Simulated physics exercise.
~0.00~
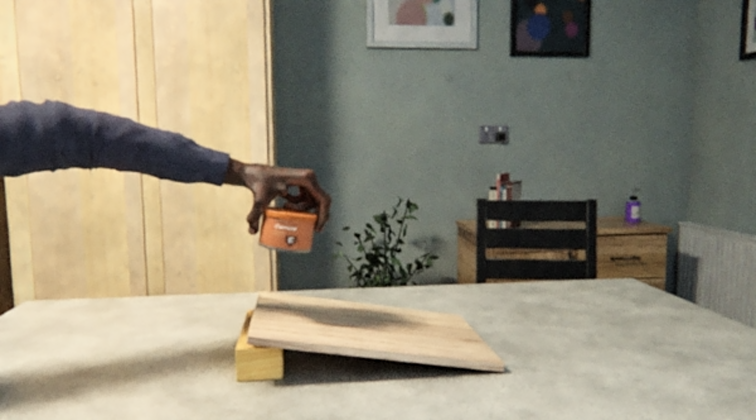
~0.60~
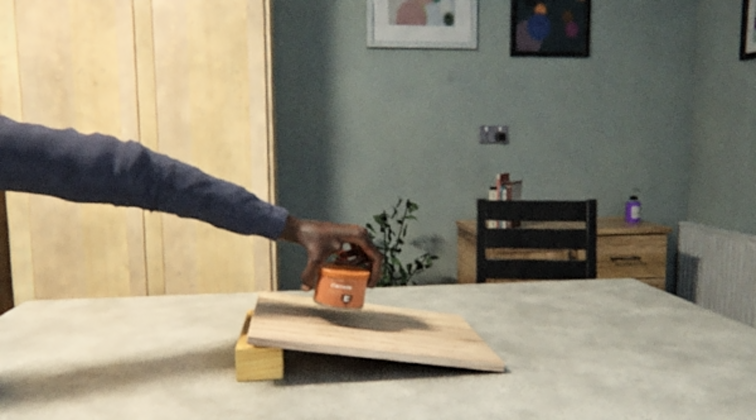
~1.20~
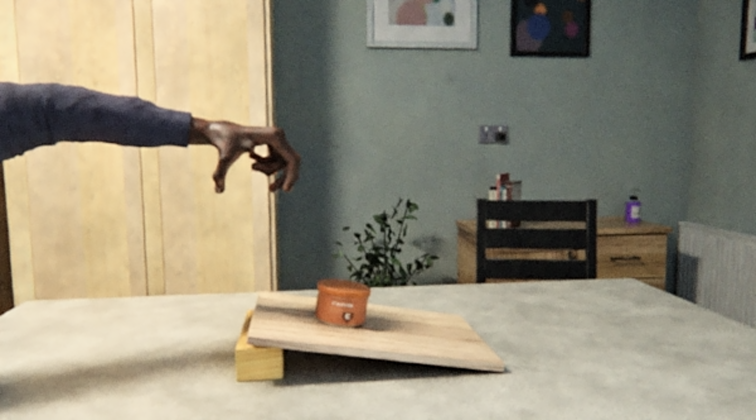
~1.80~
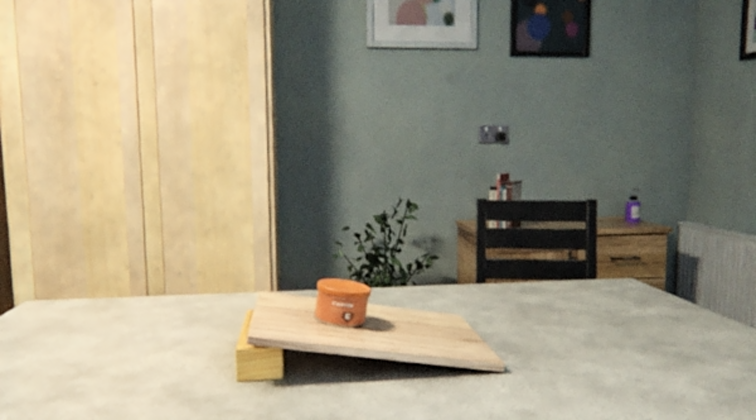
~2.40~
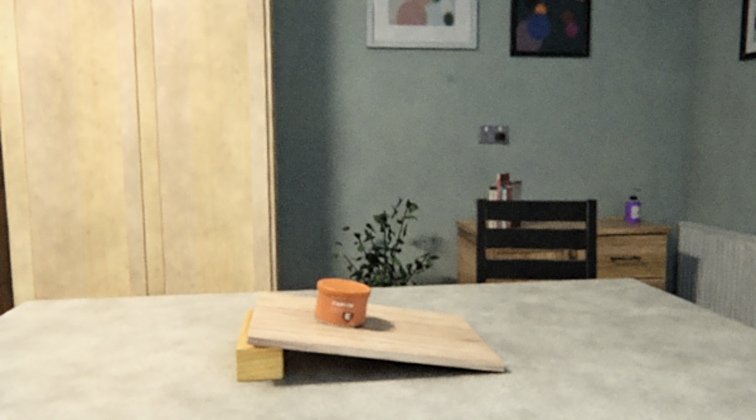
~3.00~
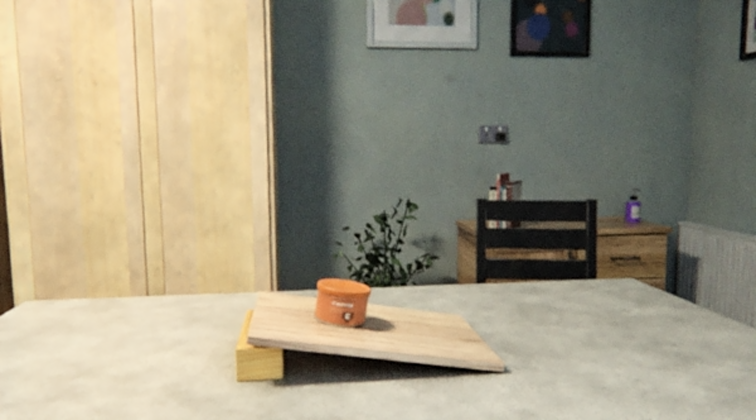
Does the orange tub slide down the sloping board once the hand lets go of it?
No, the orange tub keeps its place on the upper part of the board after the hand lets go.
